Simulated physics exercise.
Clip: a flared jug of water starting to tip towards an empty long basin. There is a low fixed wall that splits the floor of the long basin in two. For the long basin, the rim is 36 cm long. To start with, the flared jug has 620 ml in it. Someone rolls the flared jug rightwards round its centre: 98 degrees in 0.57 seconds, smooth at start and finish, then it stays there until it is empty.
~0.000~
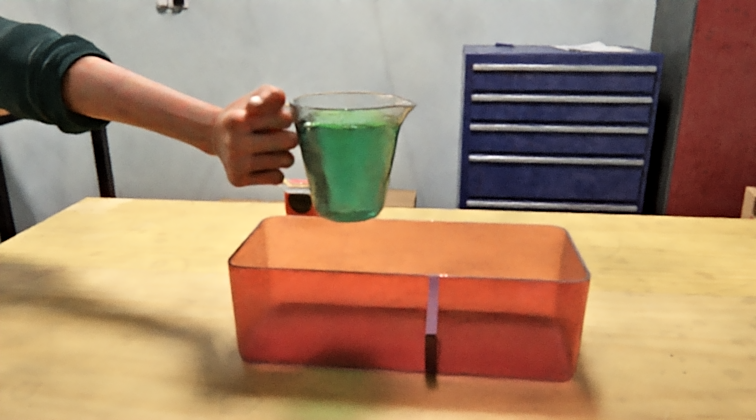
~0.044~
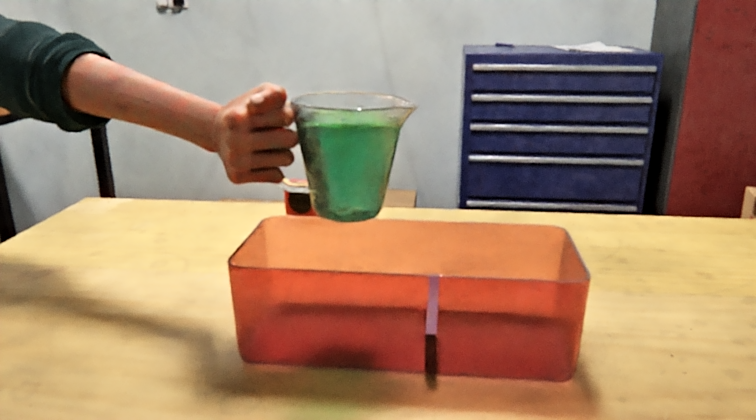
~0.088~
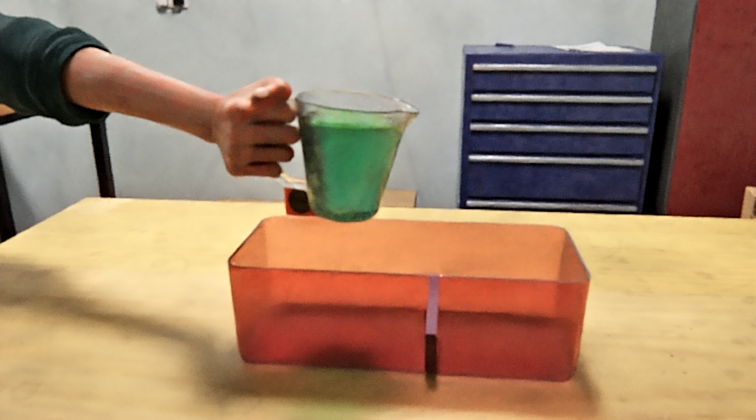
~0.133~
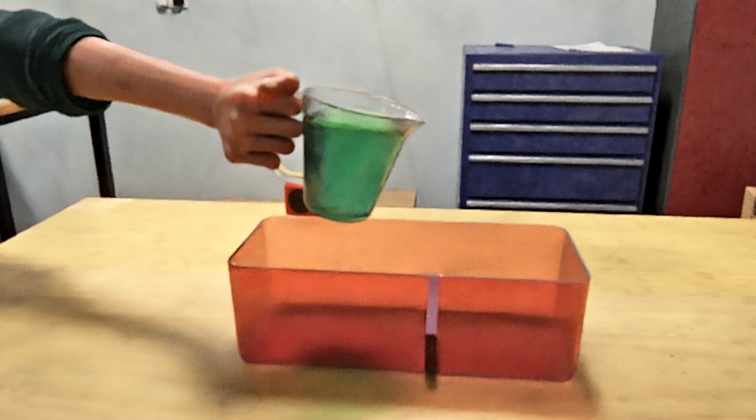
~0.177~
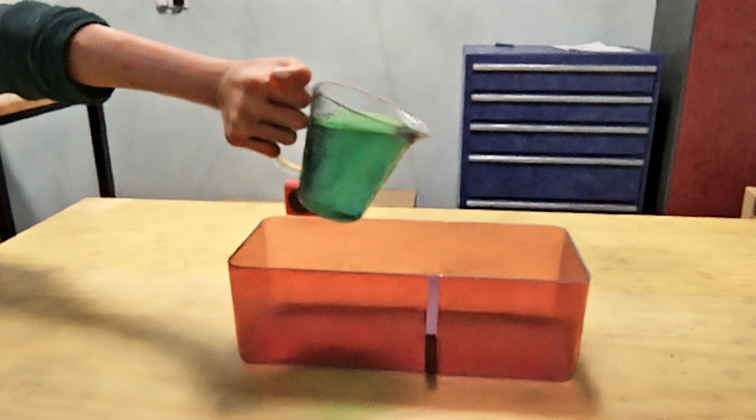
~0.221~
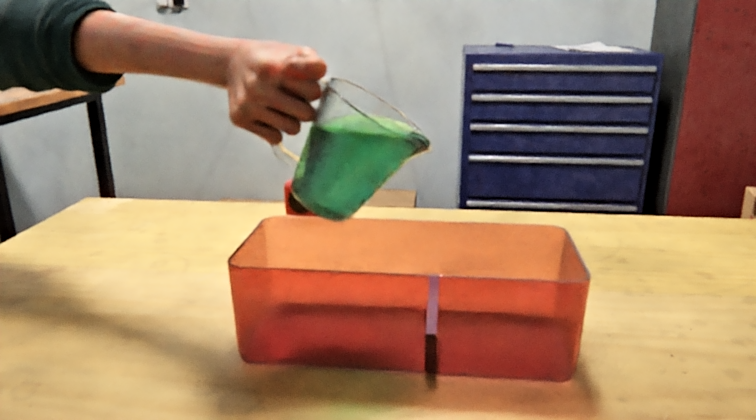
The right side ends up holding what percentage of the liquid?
About 93 in every hundred parts.
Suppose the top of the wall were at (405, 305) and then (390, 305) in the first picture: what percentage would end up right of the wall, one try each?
Respectively close to 95 and 95 %.
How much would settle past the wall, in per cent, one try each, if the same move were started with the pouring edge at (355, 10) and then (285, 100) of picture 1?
Respectively about 45 and 10 percent.
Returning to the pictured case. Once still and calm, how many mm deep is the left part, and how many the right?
Left part: About 0 mm; right part: About 28 mm.
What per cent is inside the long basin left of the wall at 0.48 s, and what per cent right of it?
Roughly 0 sits left and 32 sits right.
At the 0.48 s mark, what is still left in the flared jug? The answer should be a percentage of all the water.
Roughly 50 per cent.
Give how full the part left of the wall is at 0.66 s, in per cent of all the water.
About 4 percent.
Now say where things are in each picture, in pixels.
In the first frame, it leans 0°; its right rim is at (416, 103); the water meets the walls at (299, 116) and (400, 118); the long basin's rim runs from (247, 240) to (577, 253); the wall's top is at (433, 302).
In the second frame, it leans 1°; its right rim is at (418, 105); the water meets the walls at (300, 115) and (401, 119).
In the third frame, it leans 6°; its right rim is at (421, 111); the water meets the walls at (303, 113) and (404, 122).
In the fourth frame, it leans 13°; its right rim is at (427, 120); the water meets the walls at (308, 113) and (409, 124).
In the fifth frame, it leans 22°; its right rim is at (431, 133); the water meets the walls at (312, 119) and (418, 130).
In the sixth frame, it leans 32°; its right rim is at (434, 148); the water meets the walls at (312, 131) and (429, 141); 1 per cent is over the edge.
Then, 0.48 s in, the tilt is 92° and 50 per cent is still to pour, 0 is left of the wall and 32 right of it.
Then, 0.66 s in, the tilt is 98° and 12 per cent is still to pour, 4 is left of the wall and 73 right of it.
Then, 0.86 s in, the tilt is 98° and 1 per cent is still to pour, 5 is left of the wall and 91 right of it.
Then, 1.07 s in, the tilt is 98° and 0 per cent is still to pour, 5 is left of the wall and 93 right of it.
Finally, 5 per cent lies left of the wall, 93 right of it and 2 outside.
